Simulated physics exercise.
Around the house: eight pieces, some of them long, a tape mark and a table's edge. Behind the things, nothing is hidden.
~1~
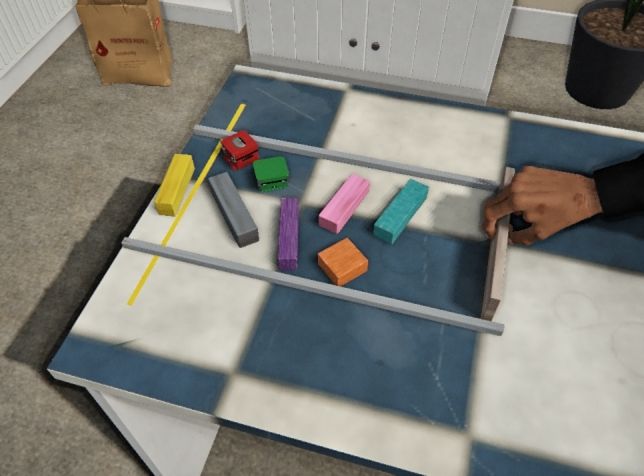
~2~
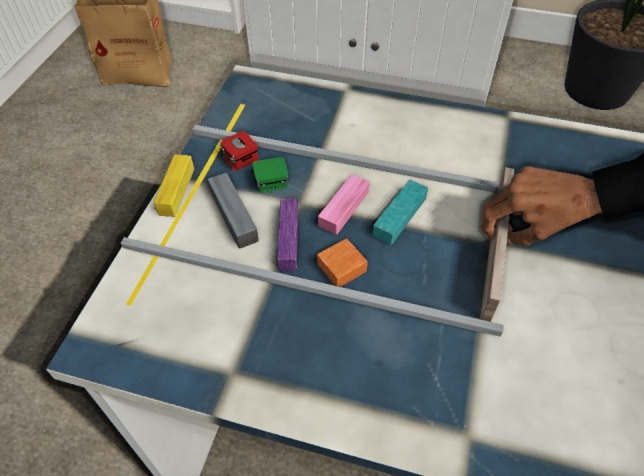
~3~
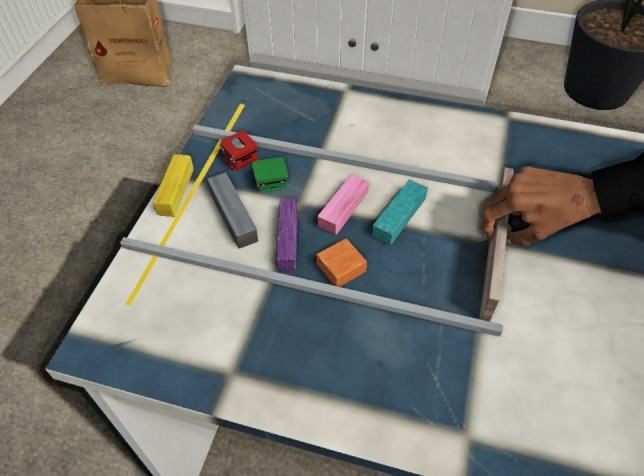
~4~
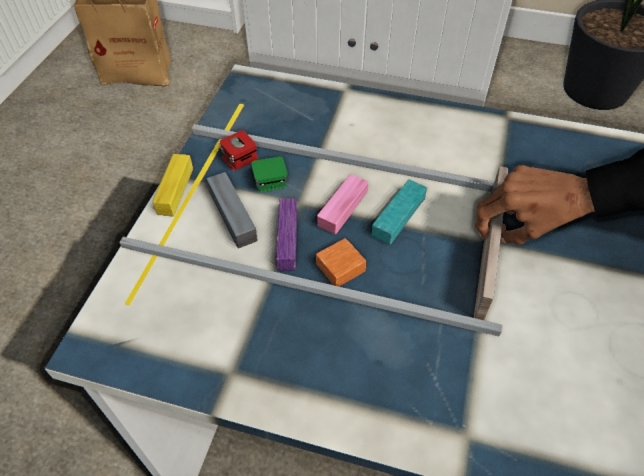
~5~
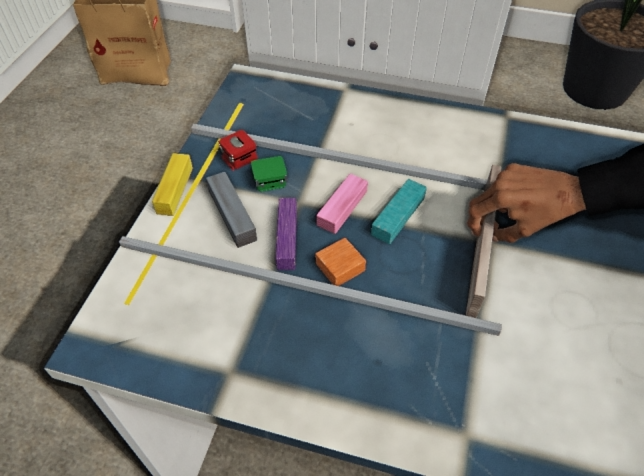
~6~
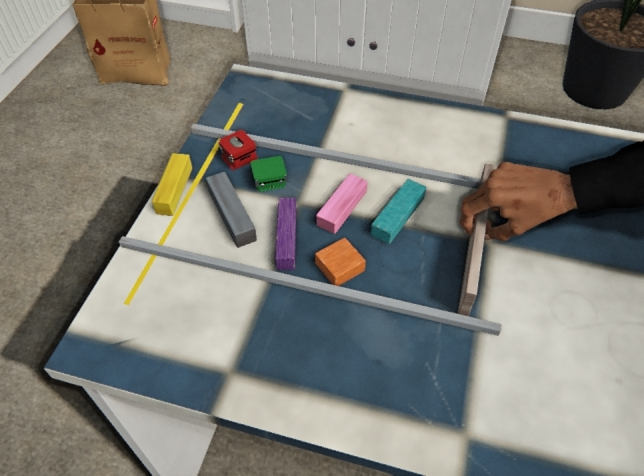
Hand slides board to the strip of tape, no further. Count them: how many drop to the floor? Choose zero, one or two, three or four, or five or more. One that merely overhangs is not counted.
Three or four.
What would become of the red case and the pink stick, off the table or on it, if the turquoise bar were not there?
The red case survives; the pink stick stays on.
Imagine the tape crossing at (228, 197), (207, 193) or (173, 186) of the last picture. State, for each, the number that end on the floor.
Counts per try, in order: 1 / 3 / 6.
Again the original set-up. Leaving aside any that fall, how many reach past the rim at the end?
The figure is 2.
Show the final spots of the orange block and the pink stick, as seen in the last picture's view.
Roughly (151, 224), and the other roughly (168, 169).
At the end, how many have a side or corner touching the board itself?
Looks like 2 of them, all told.
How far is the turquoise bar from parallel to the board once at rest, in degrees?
It sits some 0° out of line.
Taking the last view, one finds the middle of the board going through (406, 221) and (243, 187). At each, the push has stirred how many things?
So 1, and at the other place 8.
Soon after, none off yet; yellow stick at rest near (173, 184); red case at rest near (238, 151); grey stick at rest near (231, 208).
Then, none off yet; yellow stick at rest near (173, 184); red case moved a little near (228, 145); grey stick moved a little near (195, 204).
At rest, the number that fall off is three or four; fallen, purple bar, green case, grey stick and yellow stick.
